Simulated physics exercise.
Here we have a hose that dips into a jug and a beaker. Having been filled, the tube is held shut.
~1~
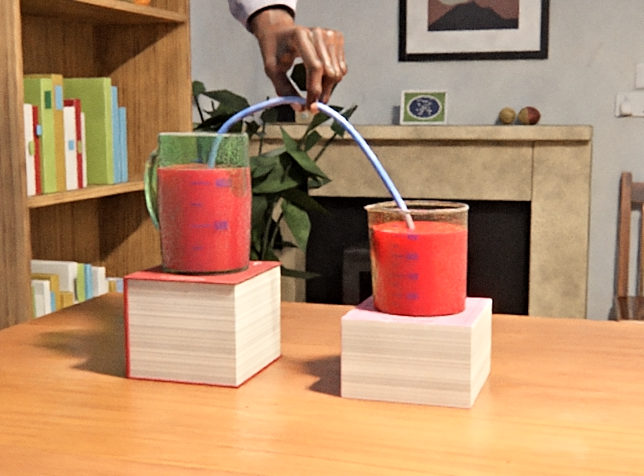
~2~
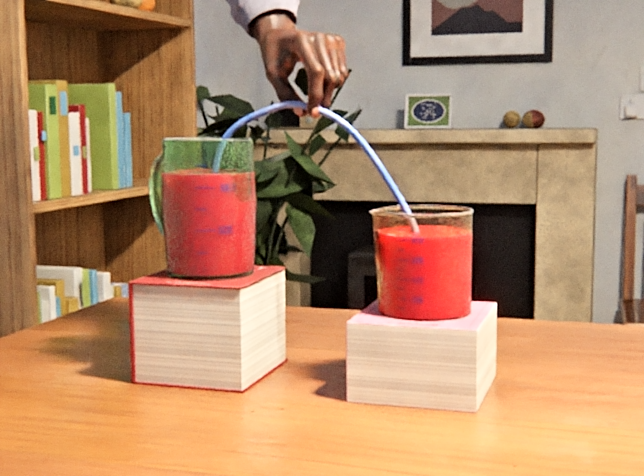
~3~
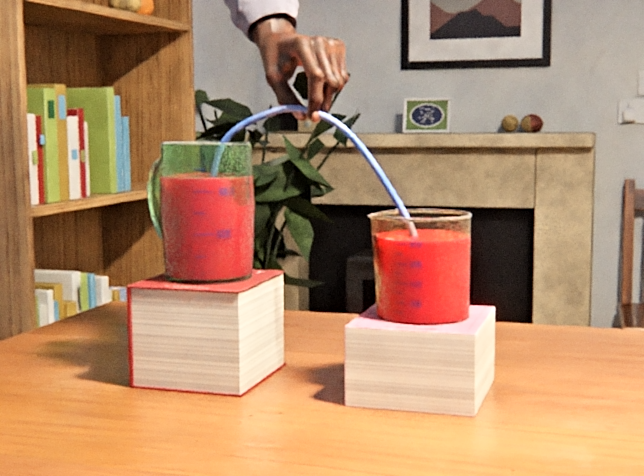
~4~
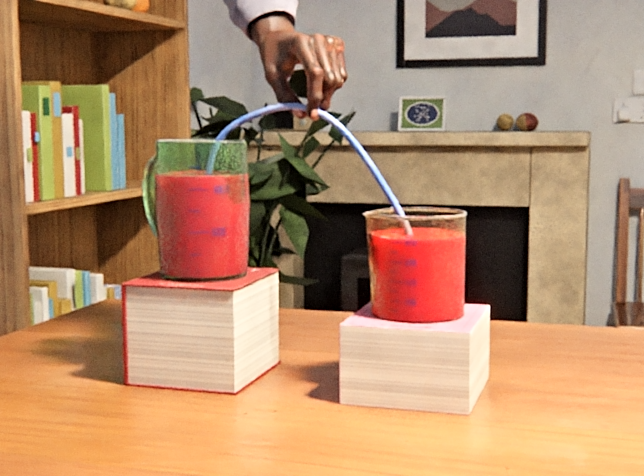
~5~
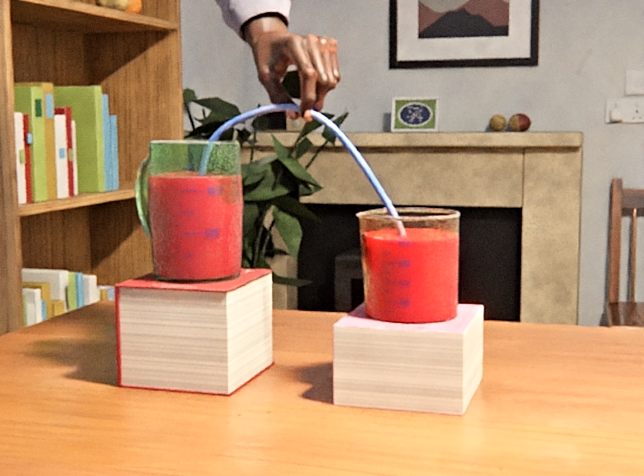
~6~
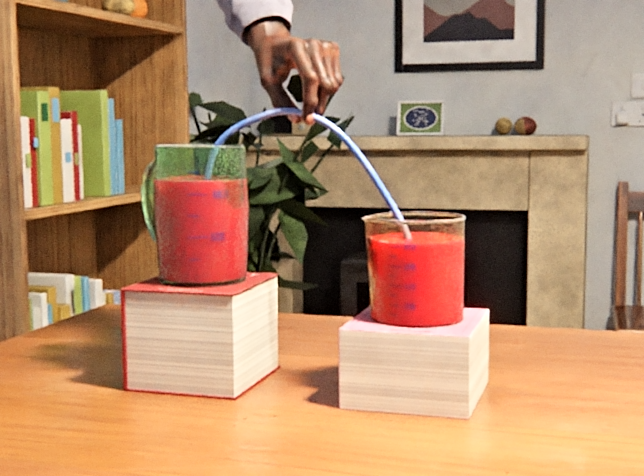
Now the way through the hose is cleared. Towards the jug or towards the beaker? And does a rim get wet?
The liquid moves to the right side, and the one getting it brims over.
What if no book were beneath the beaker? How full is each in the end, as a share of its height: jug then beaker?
Final levels, in order: Approx. 10 % / 100 %.
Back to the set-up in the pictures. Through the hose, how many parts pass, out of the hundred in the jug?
About 35 in a hundred.
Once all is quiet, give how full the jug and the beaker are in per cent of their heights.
50 and 100 per cent, in that order.
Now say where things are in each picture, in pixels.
The first picture shows still shut; jug (205, 199) about three quarters full, up on the thick book; beaker (420, 256) about three quarters full, up on the book.
In the second picture, the hose is pinched; jug about three quarters full, surface at (209, 172); beaker about three quarters full, surface at (425, 232).
The third picture shows nothing flows; jug (208, 208) about three quarters full; beaker (423, 264) about three quarters full.
The fourth picture shows fingers on the hose; jug about three quarters full, surface at (203, 174); beaker about three quarters full, surface at (419, 235).
The fifth picture shows still shut; jug (196, 207) about three quarters full, up on the thick book; beaker (412, 263) about three quarters full, up on the book.
In the sixth picture, the hose is pinched; jug about three quarters full, surface at (201, 179); beaker about three quarters full, surface at (418, 239).
Shortly, the jug is about two thirds full; the beaker is nearly full.
Then, the jug is about half full; the beaker is full to the brim; the lower one has lost some.
At the finish, the jug is about half full; the beaker is full to the brim; the lower one has lost some; the two surfaces are level.
